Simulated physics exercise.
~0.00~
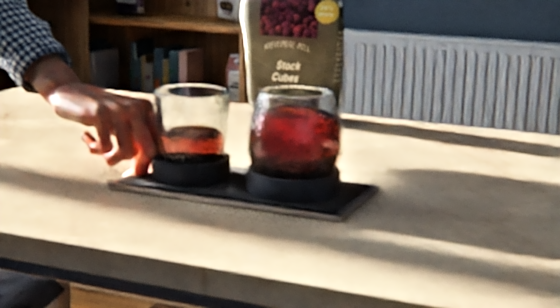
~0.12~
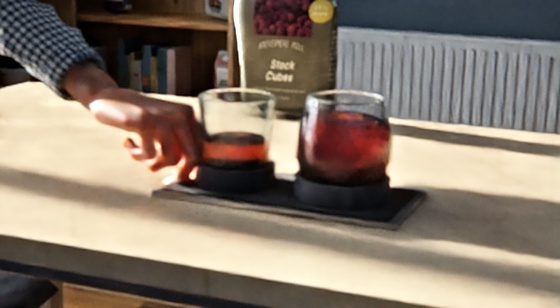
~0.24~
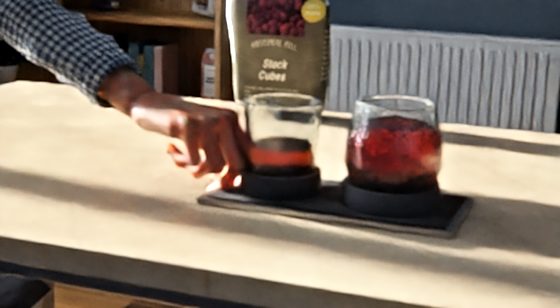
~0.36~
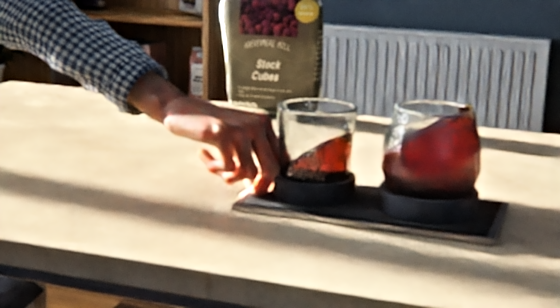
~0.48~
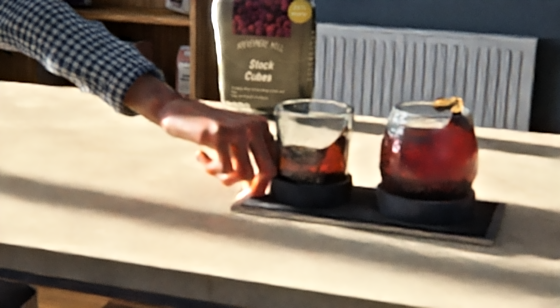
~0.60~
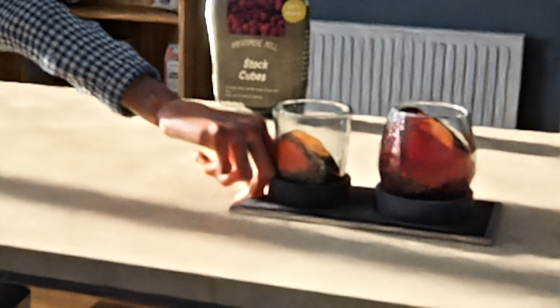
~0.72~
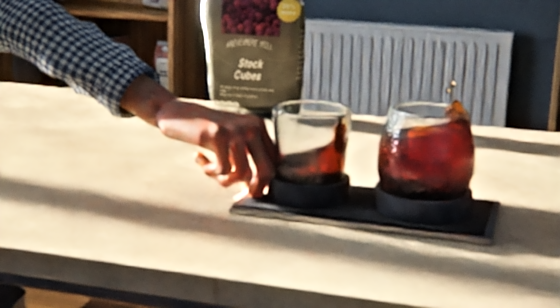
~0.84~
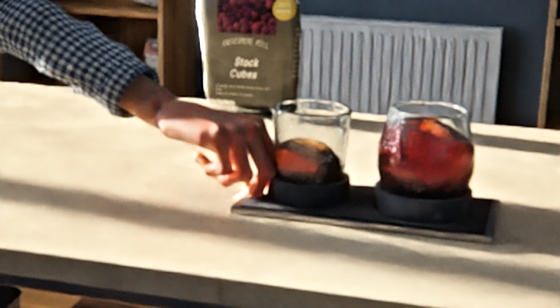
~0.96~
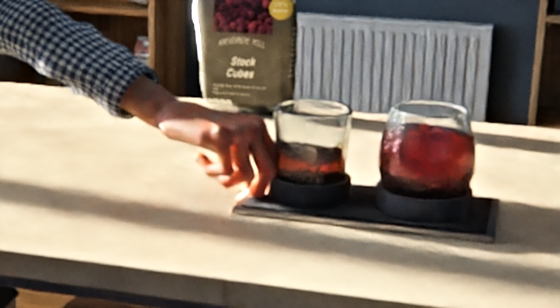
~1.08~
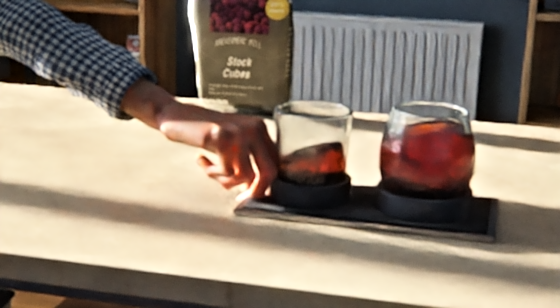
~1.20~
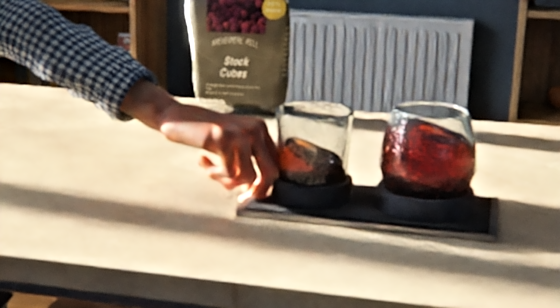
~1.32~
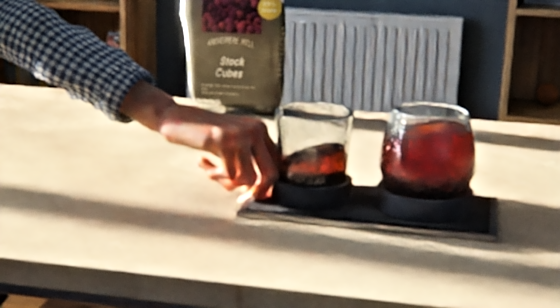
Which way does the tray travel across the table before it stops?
The tray travels to the right, with the hand at its left end.
